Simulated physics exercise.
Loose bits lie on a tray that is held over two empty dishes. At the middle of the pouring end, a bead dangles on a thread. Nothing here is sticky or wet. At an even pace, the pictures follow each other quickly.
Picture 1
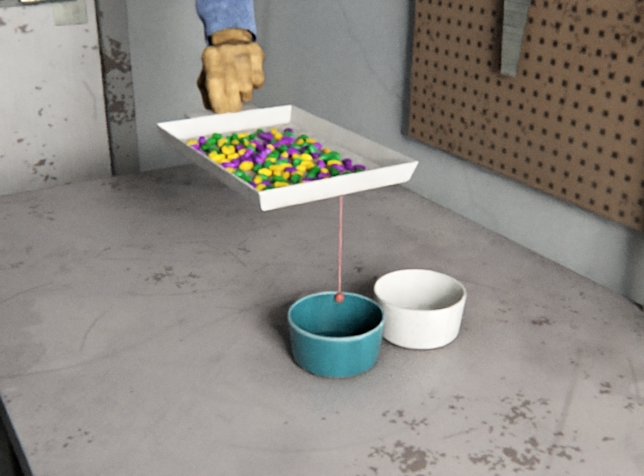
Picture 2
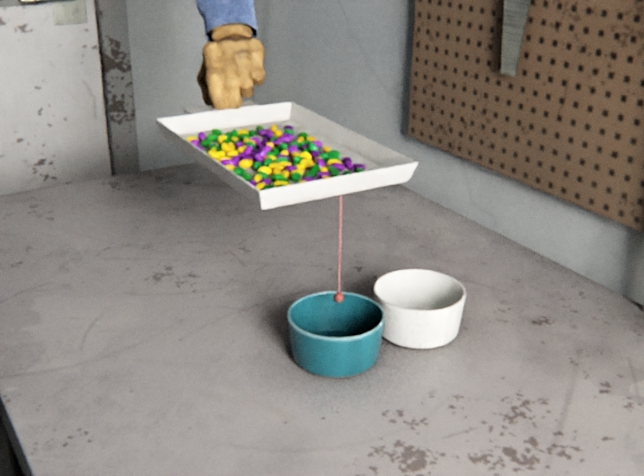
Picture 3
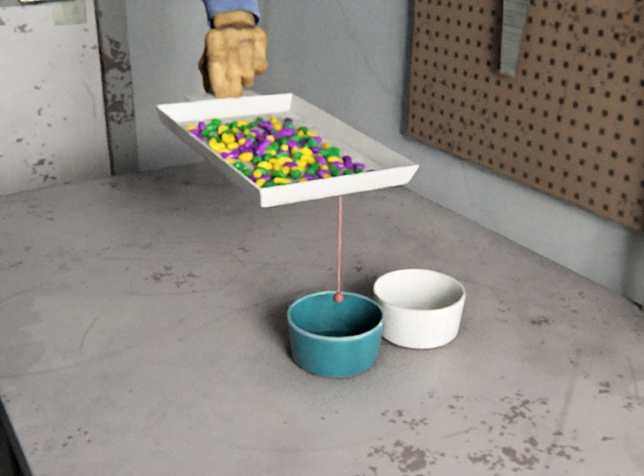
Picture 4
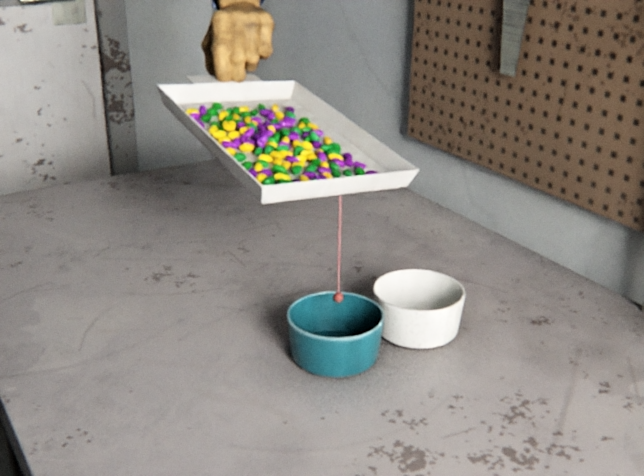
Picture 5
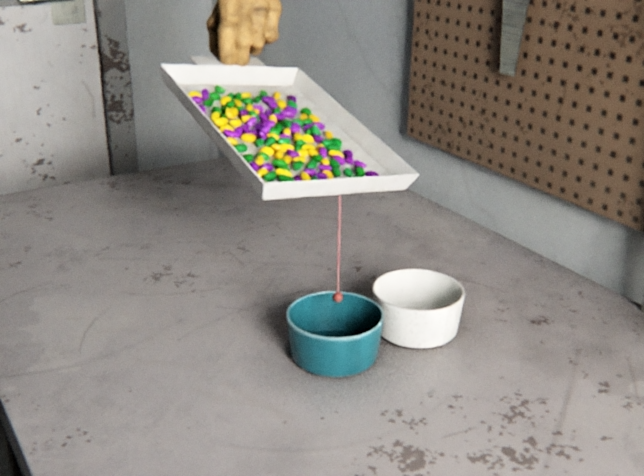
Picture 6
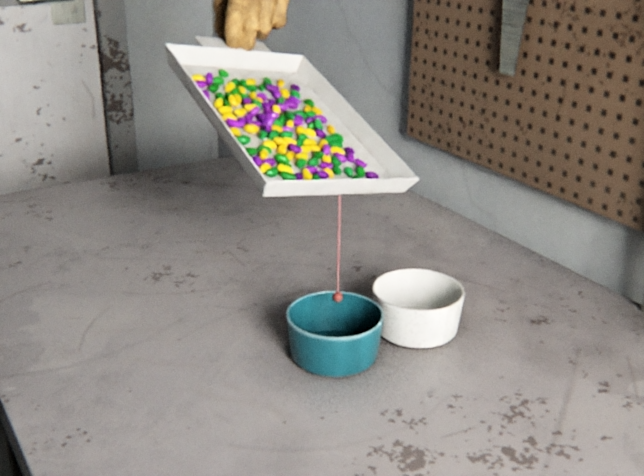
On a worn grey tabletop, a gloved hand raising the back of a white tray of colourful jelly beans above two empty dishes.
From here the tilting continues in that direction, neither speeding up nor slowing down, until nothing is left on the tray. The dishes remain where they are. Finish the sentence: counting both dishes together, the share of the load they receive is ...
The share is greater than half.
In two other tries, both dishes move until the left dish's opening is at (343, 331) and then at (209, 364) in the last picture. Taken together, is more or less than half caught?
For the two places in order: A majority share, a minority share.
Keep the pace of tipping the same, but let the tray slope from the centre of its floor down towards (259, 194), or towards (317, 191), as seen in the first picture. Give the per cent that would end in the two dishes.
It comes to about 0 per cent the first time and about 10 per cent the second.
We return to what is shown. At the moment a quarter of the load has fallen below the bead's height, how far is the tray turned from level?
That happens at around 95°.
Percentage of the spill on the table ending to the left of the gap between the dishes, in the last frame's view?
Left share: Some 0 per cent.
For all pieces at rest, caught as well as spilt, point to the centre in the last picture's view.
I'd say the middle ends up at about (416, 331).
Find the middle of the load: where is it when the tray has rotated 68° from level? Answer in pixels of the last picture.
(364, 150).
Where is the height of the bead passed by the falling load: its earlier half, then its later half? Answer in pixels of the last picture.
Points: About (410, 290), then about (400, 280).
Just after the last frame, tray tipped steeply; almost all on the tray; just a few in the air.
A moment on, tray tipped past a quarter turn; about a tenth on the tray; just a few in the left dish; roughly half in the right dish; roughly a quarter outside both; roughly a quarter in the air.
Further on, tray tipped past a quarter turn; just a few in the left dish; roughly two thirds in the right dish; roughly a third outside both.
When it is over, tray tipped past a quarter turn; just a few in the left dish; roughly two thirds in the right dish; roughly a third outside both.
